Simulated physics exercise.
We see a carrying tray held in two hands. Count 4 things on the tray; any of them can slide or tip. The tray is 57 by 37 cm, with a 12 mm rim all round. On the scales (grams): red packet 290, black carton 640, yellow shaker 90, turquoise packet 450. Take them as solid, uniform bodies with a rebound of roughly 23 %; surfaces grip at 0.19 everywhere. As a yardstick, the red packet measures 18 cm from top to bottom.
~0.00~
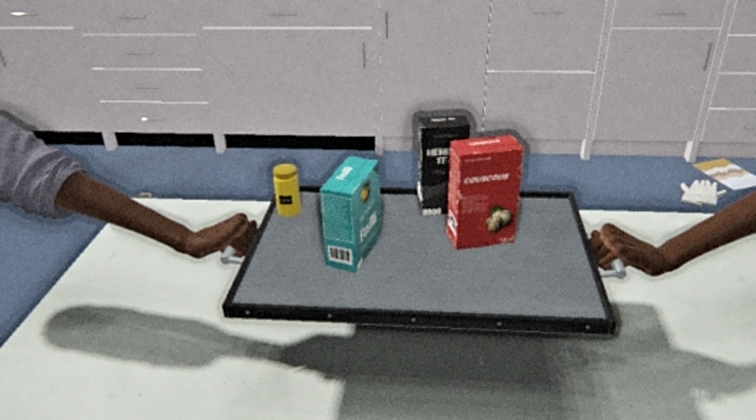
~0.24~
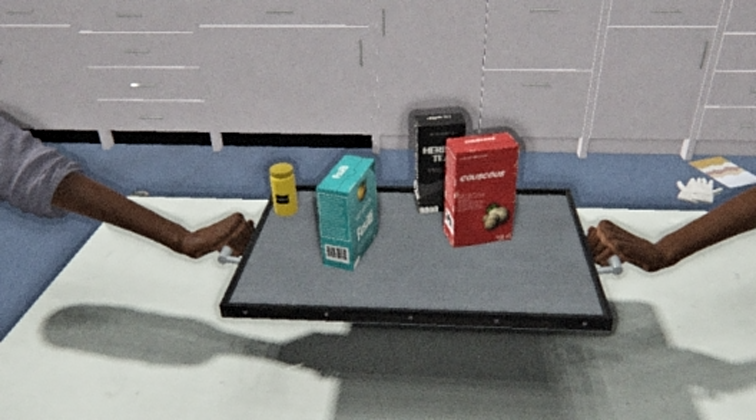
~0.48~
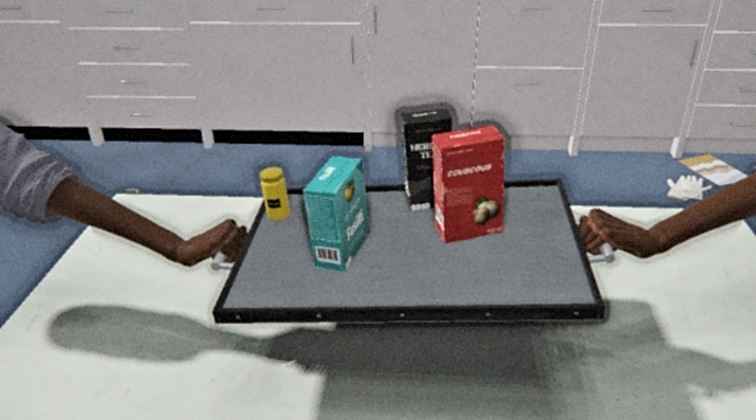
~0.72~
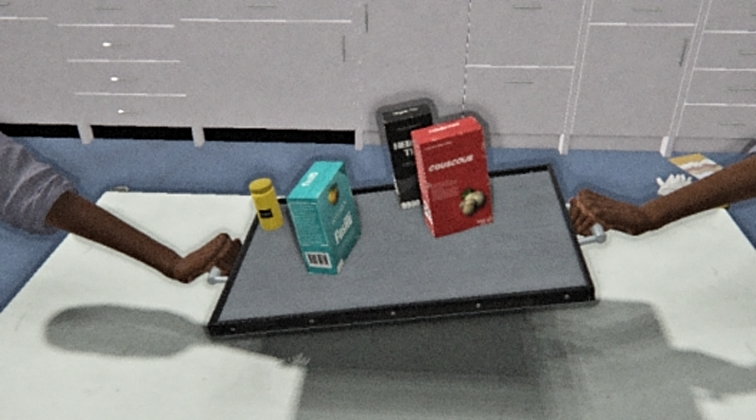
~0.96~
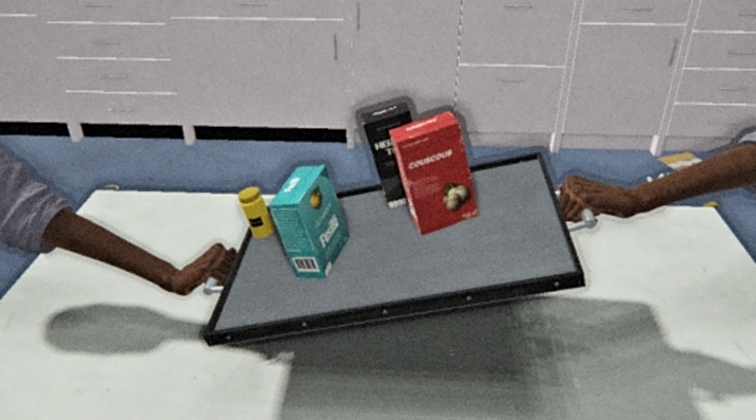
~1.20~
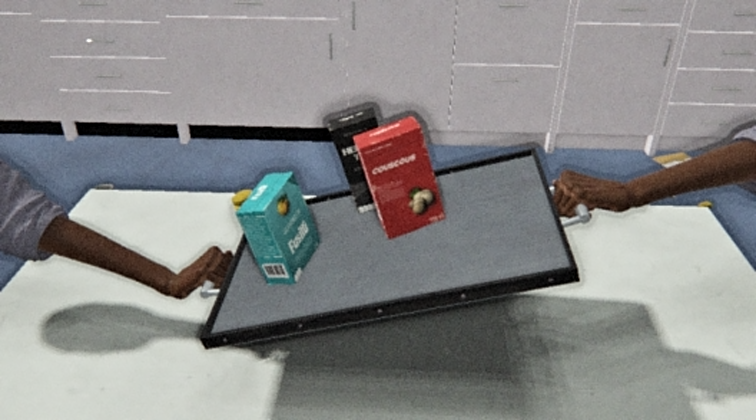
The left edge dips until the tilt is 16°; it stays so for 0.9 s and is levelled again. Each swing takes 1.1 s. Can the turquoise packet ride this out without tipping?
The turquoise packet topples.
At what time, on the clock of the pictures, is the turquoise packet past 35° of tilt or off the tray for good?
Near 1.6 s.
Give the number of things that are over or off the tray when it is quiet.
4 of them.
After 1.70 s, tray at 16°, left edge down; turquoise packet now off the tray; black carton 21° off its base; yellow shaker 26° off its base.
After 2.10 s, tray at 16°, left edge down; red packet, black carton and yellow shaker now off the tray.
In the end (3.6 s), off the tray and tipped over, red packet, black carton, yellow shaker and turquoise packet. At the end, from the last picture's camera, turquoise packet near (104, 344).
